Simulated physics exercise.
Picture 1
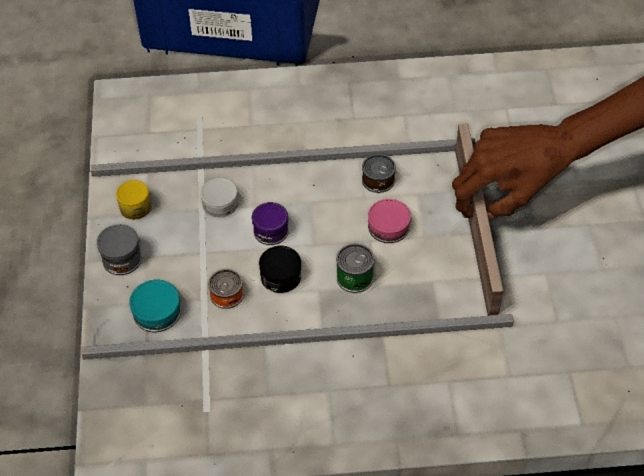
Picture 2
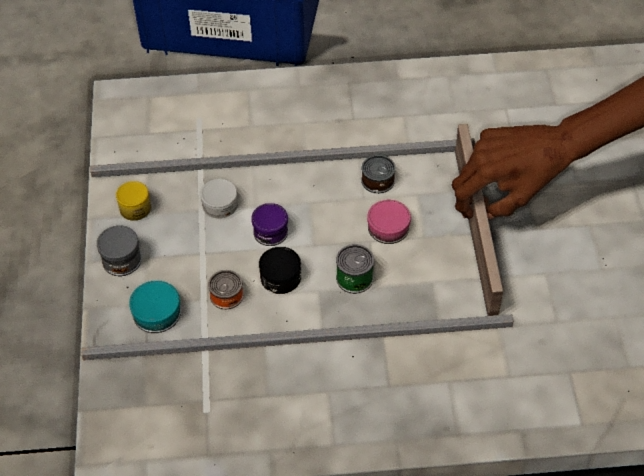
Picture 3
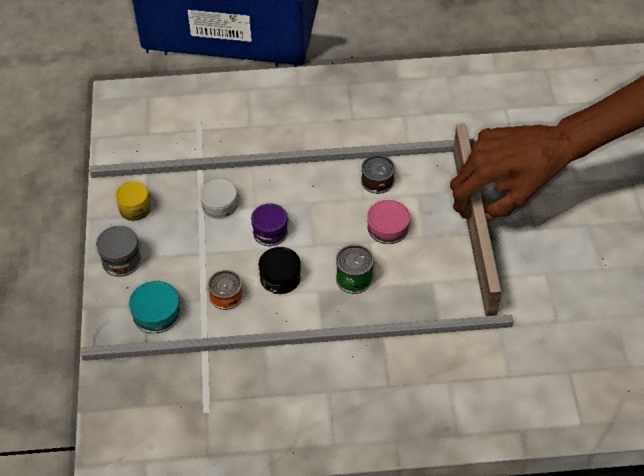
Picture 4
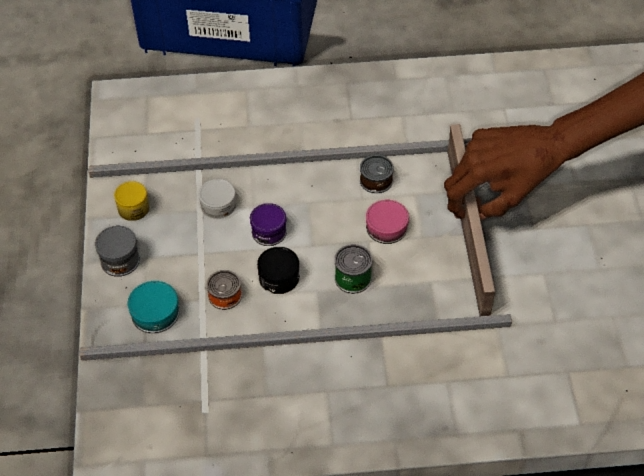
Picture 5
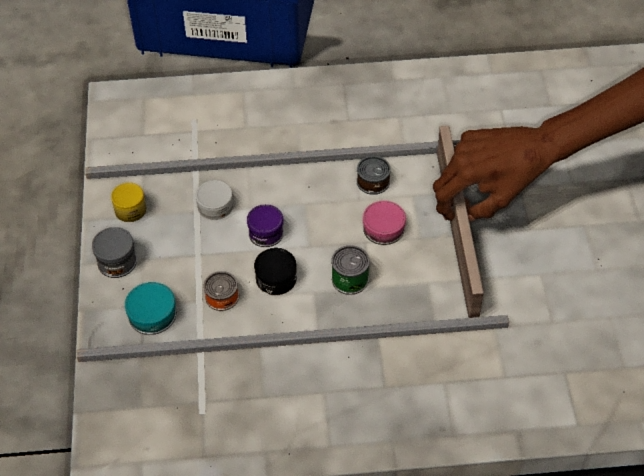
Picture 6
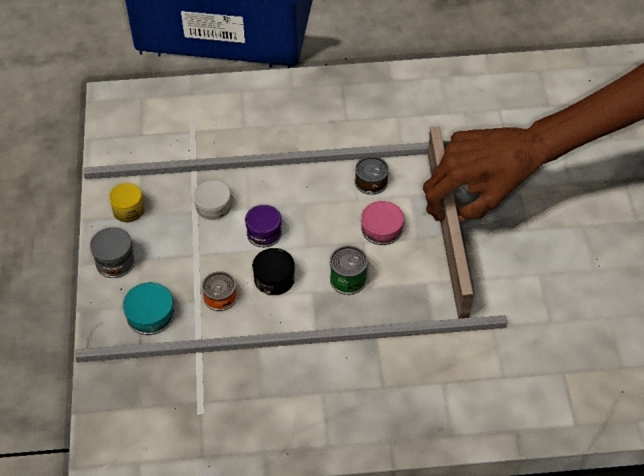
To begin with, a hand holds a wooden board still at the right of two grey rails, with colourful small tubs and tins scattered between them and across a white line. Then the hand slides the board a short way left, while the containers stay in place, untouched by it.
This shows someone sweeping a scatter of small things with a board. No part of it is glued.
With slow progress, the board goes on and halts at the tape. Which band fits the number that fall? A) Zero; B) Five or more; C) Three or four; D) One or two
Answer: A.
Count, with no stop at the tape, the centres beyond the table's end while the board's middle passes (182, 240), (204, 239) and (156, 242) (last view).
Taking the places in turn, the counts are 0, 0 and 1.
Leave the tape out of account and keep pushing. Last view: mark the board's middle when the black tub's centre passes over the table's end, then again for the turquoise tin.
The middle is at (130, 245) when it's the black tub, and at (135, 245) when it's the turquoise tin.
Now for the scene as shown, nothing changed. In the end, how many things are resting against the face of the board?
The count comes out at 3.
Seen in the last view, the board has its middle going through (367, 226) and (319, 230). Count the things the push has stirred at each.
Moved so far: 2, then 5.
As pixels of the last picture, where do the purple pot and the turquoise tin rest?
(135, 234), and the other (114, 324).
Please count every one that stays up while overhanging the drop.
That would be 0.
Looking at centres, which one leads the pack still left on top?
Grey tin.
Soon after, none off yet; grey tin at rest near (113, 253); yellow tub at rest near (127, 203); turquoise tin at rest near (149, 309).
In the end, the number that fall off is zero.
